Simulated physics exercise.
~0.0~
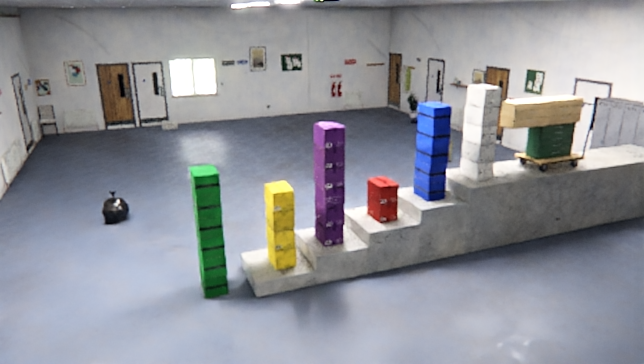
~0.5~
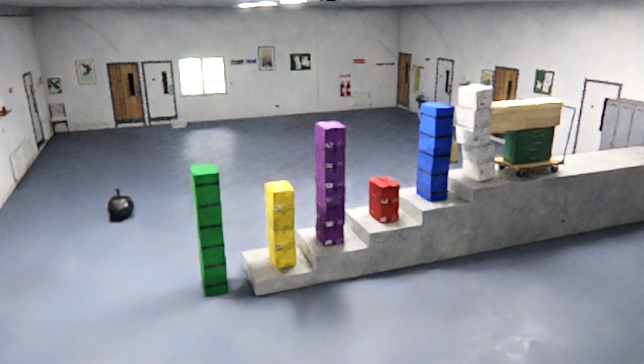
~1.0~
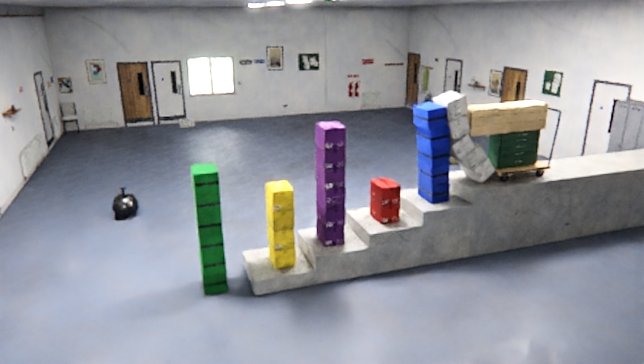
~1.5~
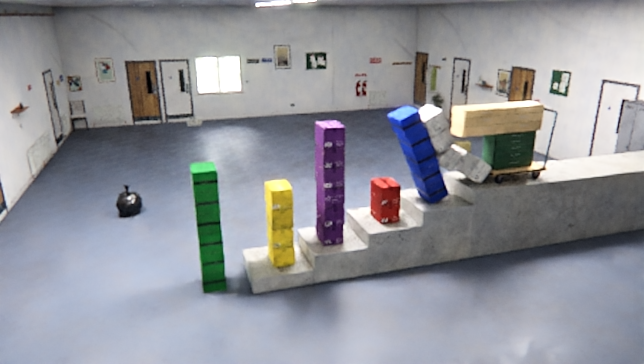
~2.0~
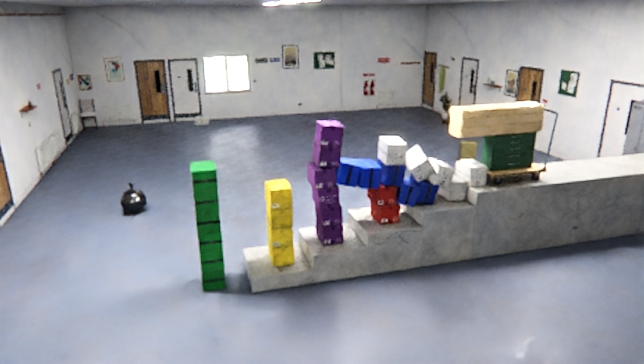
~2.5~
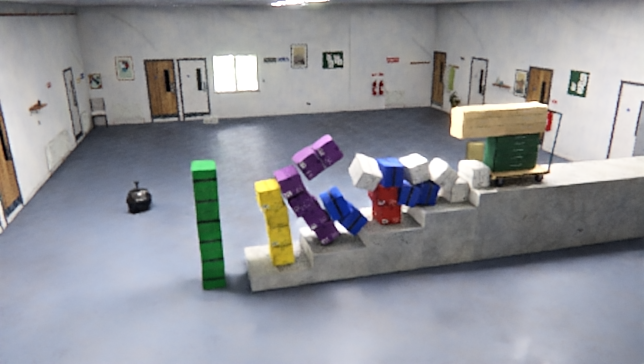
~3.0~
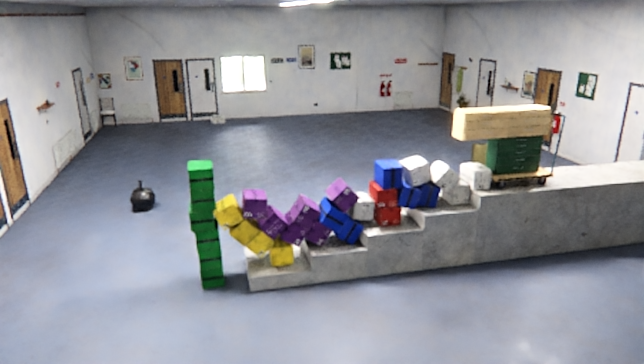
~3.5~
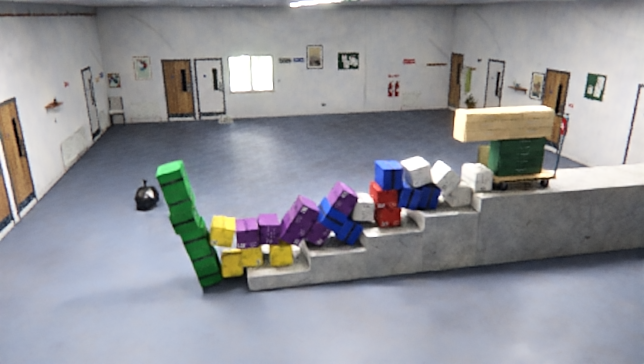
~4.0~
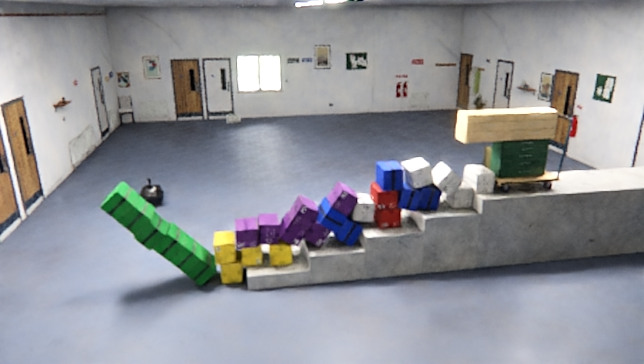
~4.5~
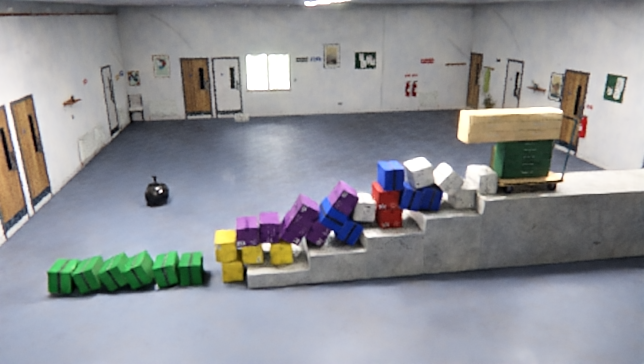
In a wide, white-walled hall with a grey floor, stacks of coloured cartons stand along a stepped concrete block, with a green stack on the floor at its left end. A trolley carrying a green load and a pale timber block rolls left into the white stack, which buckles and topples against the blue one. The blue stack falls left over the short red pile and strikes the purple stack. Purple then collapses onto yellow, and yellow tumbles against green. Finally the green stack leans and drops in a row across the floor, while the red cartons stay upright amid the jumble.
